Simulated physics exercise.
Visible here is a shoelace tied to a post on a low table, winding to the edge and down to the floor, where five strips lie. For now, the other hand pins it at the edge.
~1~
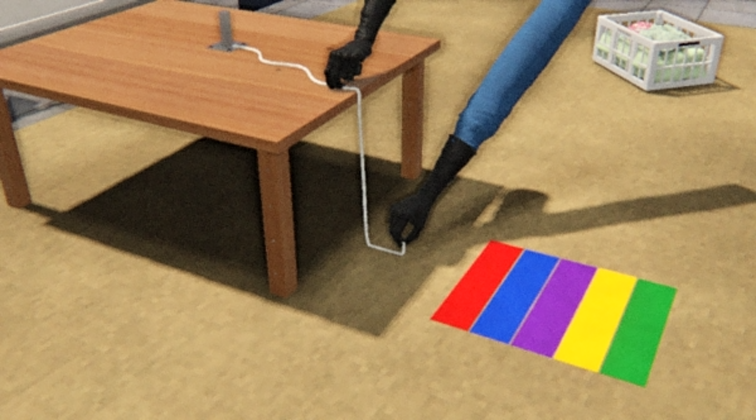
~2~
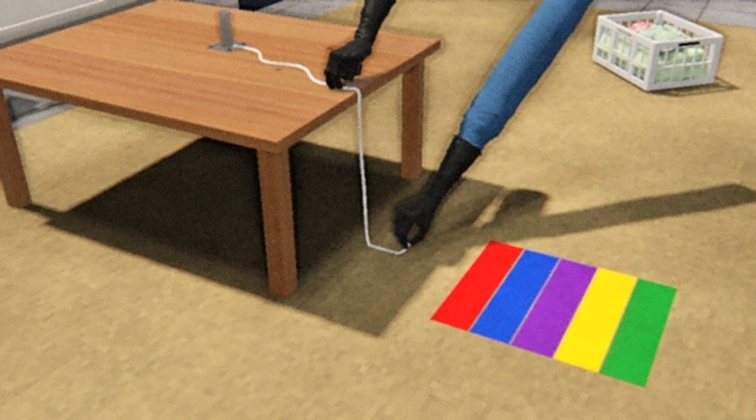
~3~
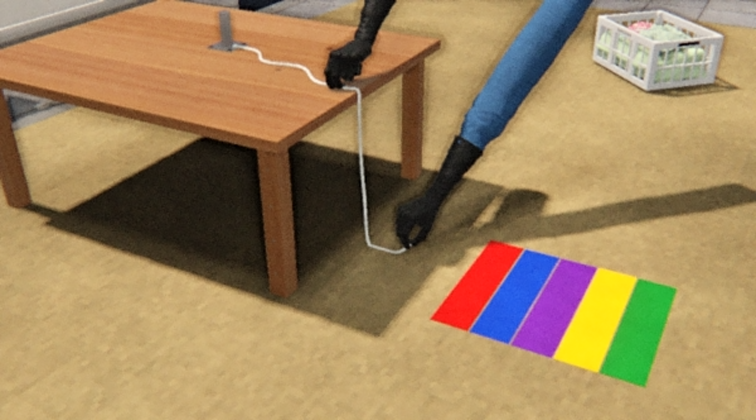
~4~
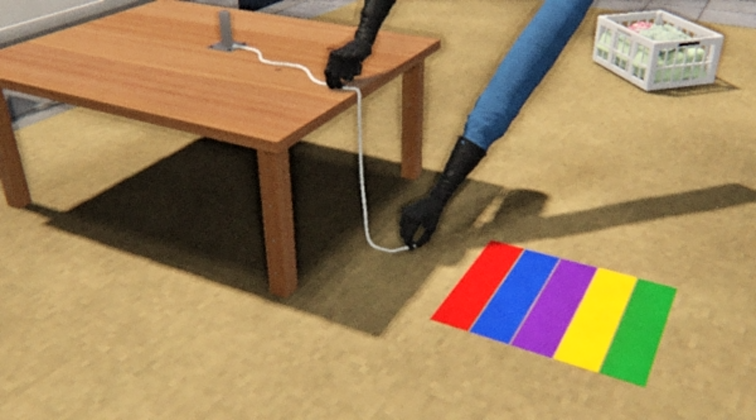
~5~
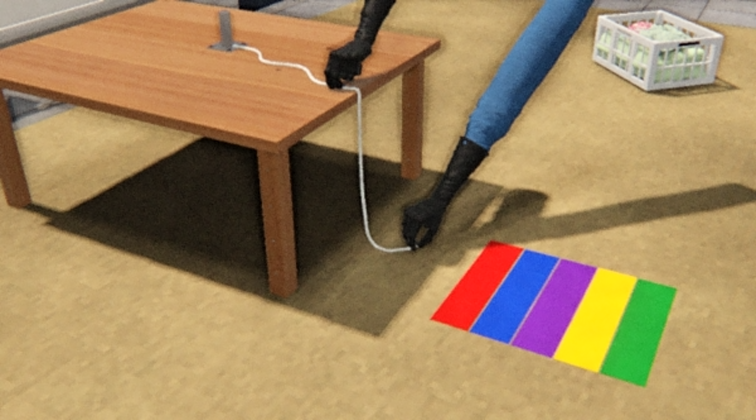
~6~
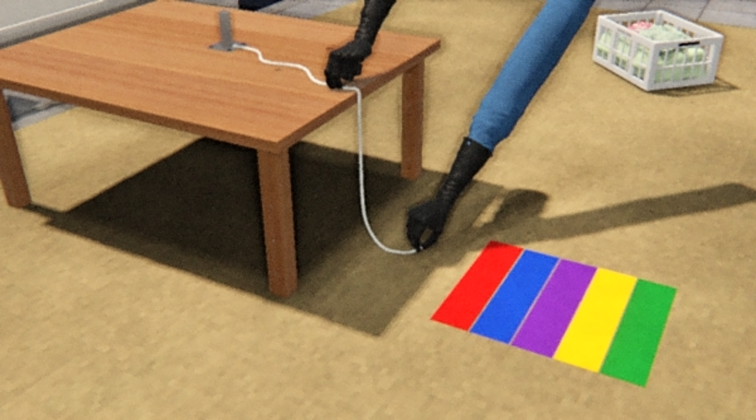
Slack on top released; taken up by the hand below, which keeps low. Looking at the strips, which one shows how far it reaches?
The blue strip shows it.
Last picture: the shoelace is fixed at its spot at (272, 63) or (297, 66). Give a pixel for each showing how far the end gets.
Try by try: (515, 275), (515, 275).
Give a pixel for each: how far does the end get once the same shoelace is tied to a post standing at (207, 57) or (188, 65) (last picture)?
Try 1 near (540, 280), try 2 near (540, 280).
Early on, end near (456, 257); short of the strips.
Midway, end near (501, 270); over red.
At the end of the slack, end near (526, 277); over blue. It gets as far as the blue strip.
